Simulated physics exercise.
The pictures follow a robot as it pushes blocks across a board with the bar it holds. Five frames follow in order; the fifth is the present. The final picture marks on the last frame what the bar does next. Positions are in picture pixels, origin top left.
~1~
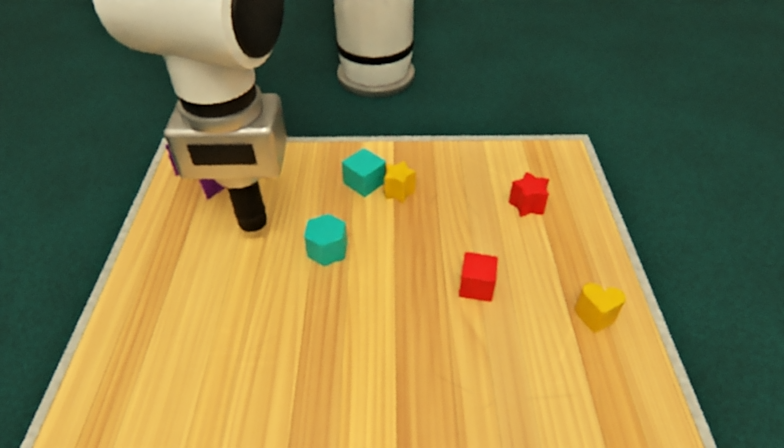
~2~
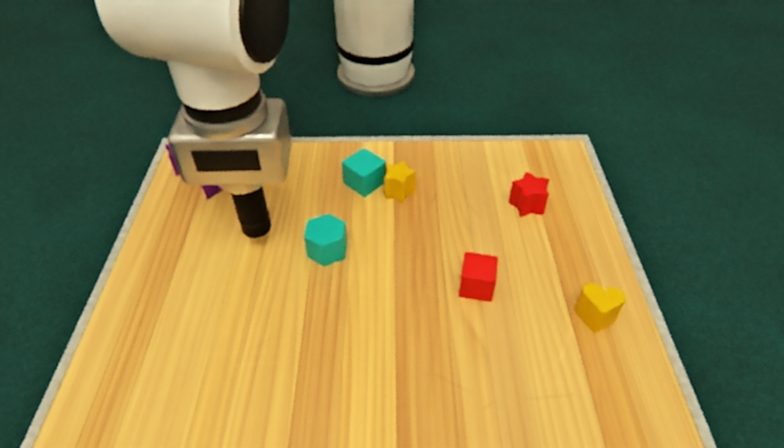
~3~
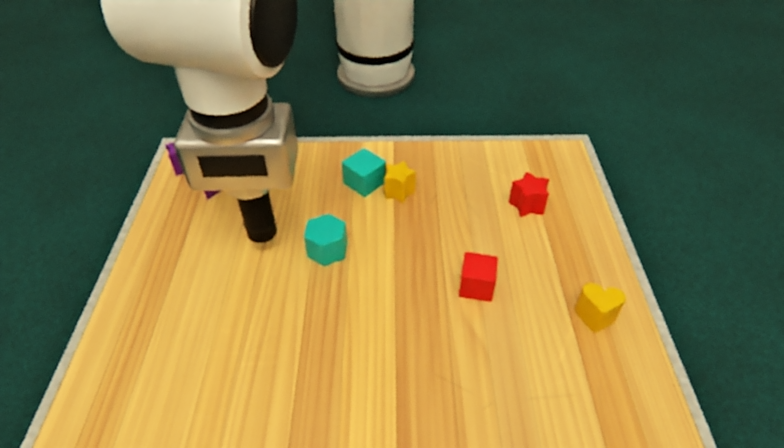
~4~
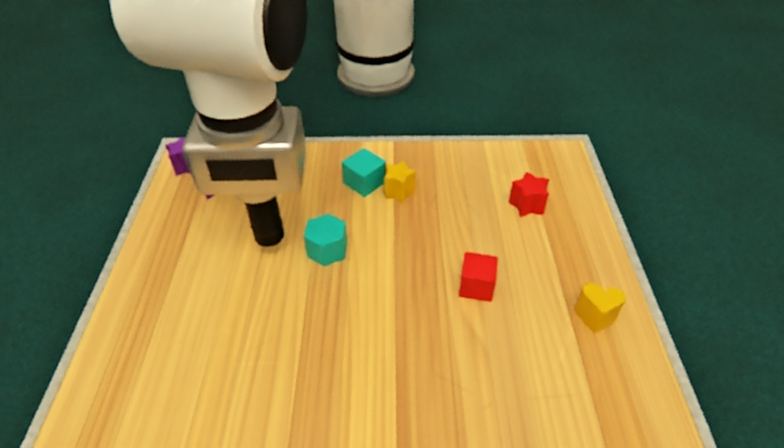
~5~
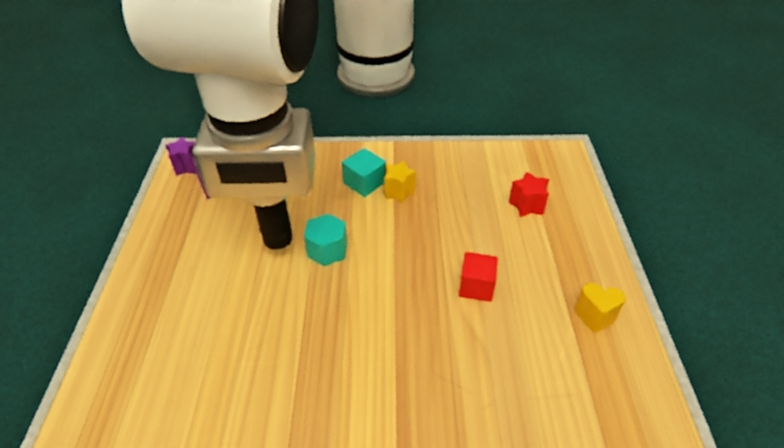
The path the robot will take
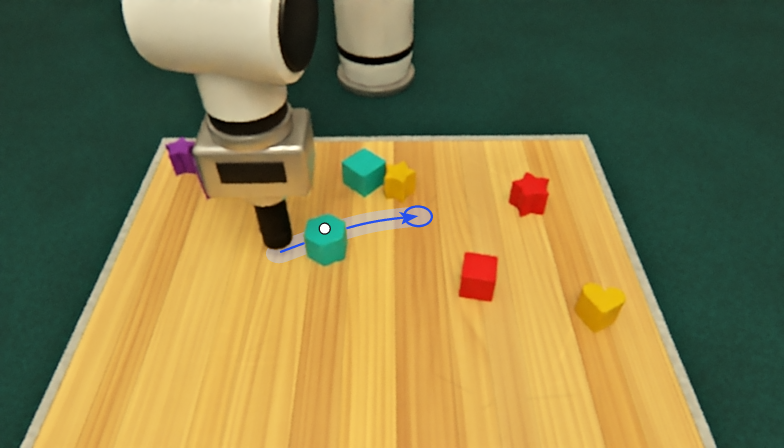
A white robot arm slid its black bar a short way to the right over a wooden board, nearing a turquoise six-sided block, while the scattered red, yellow and turquoise blocks stayed still.
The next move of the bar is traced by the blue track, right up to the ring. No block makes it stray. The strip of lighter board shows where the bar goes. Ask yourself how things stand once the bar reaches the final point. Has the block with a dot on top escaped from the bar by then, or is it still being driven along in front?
Slipped clear.
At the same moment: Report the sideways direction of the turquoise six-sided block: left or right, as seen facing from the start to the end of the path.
Its sideways move is to the right.
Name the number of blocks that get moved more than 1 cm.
My answer is one.
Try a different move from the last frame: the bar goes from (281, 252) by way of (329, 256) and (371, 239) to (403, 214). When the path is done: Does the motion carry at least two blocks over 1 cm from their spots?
Answer: No.
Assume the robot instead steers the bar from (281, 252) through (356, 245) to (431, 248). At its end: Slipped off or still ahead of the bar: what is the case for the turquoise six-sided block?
The bar still has the turquoise six-sided block in front of it when the path ends.
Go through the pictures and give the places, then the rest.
In the first picture, bar's lower end at (253, 223); turquoise six-sided block at (325, 229); yellow star at (399, 171).
In the second picture, bar at (257, 228); blocks still.
In the third picture, bar at (263, 233); blocks still.
In the fourth picture, bar at (270, 237); blocks still.
In the fifth picture, bar at (278, 240); turquoise six-sided block at (325, 229); yellow star at (399, 171).
Drawn move, from (281, 252) by way of (327, 235) and (372, 222) to (418, 216); the dot is on the turquoise six-sided block.
On the path given first. One third of the way, bar at (326, 222); turquoise six-sided block at (353, 227), turned 40° clockwise.
Two thirds of the way, bar at (372, 210); turquoise six-sided block at (362, 229), turned 60° clockwise.
At the end, bar at (419, 204); turquoise six-sided block at (362, 229), turned 60° clockwise; yellow star still.
